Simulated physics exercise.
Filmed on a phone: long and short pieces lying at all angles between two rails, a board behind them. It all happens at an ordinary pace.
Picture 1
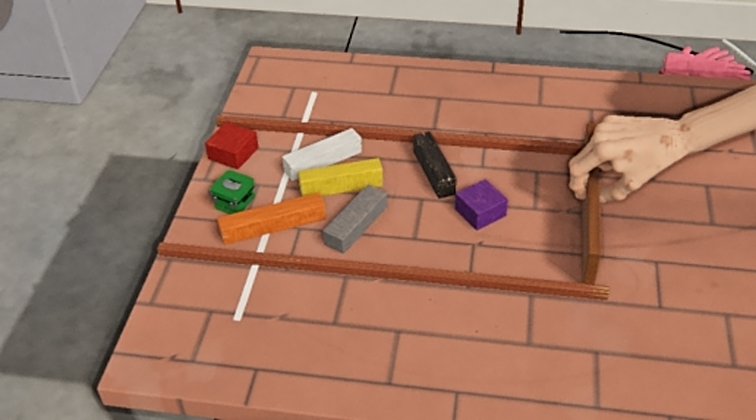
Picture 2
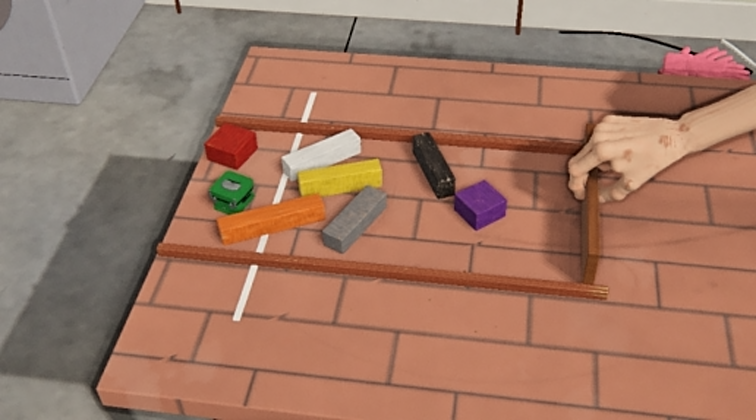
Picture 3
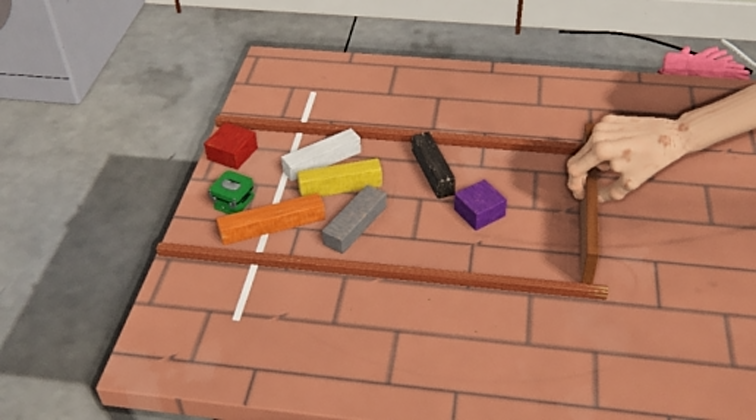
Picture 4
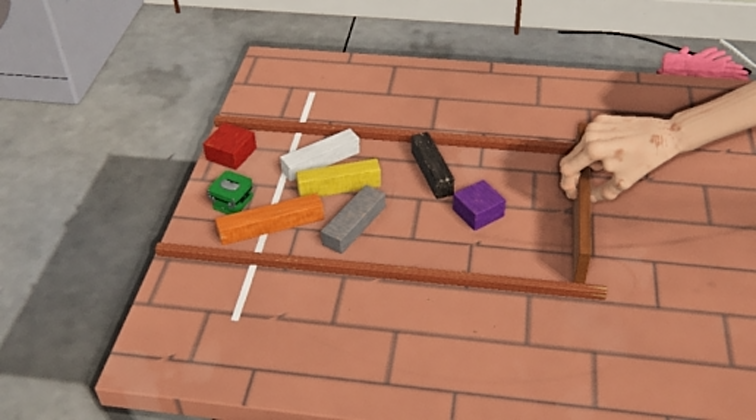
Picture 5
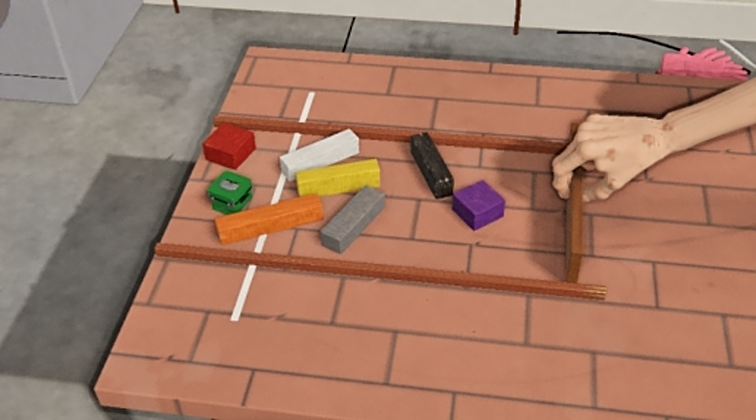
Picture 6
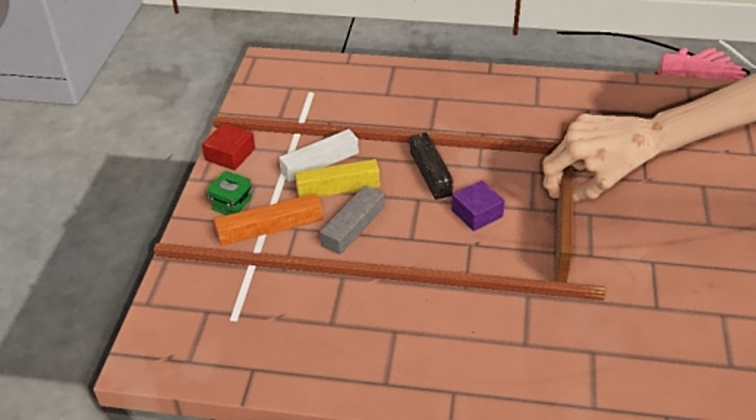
A hand sliding an upright wooden board slightly left between two rails, with scattered colourful blocks and bars lying still.
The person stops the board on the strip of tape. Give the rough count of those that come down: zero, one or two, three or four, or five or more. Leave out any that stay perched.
Outcome: The number that fall off is zero.
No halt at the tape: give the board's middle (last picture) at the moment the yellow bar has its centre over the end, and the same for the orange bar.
About (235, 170), and (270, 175) for the other.
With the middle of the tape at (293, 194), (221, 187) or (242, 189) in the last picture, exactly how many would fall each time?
Try by try, 0, 5 and 3.
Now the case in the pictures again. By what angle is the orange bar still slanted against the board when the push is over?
Roughly 65° out of line.
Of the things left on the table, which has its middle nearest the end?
Foremost is the orange bar.
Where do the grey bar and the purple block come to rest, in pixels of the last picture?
Near (233, 215) and (258, 186).
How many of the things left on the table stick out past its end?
It comes to 3.
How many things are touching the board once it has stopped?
It touches 3.
Soon after, none off yet; red block at rest near (229, 147); green case at rest near (231, 195); orange bar at rest near (269, 219).
After that, none off yet; red block at rest near (229, 147); green case displaced a little near (213, 200); orange bar displaced about its own width near (201, 226).
In the end, the number that fall off is zero.
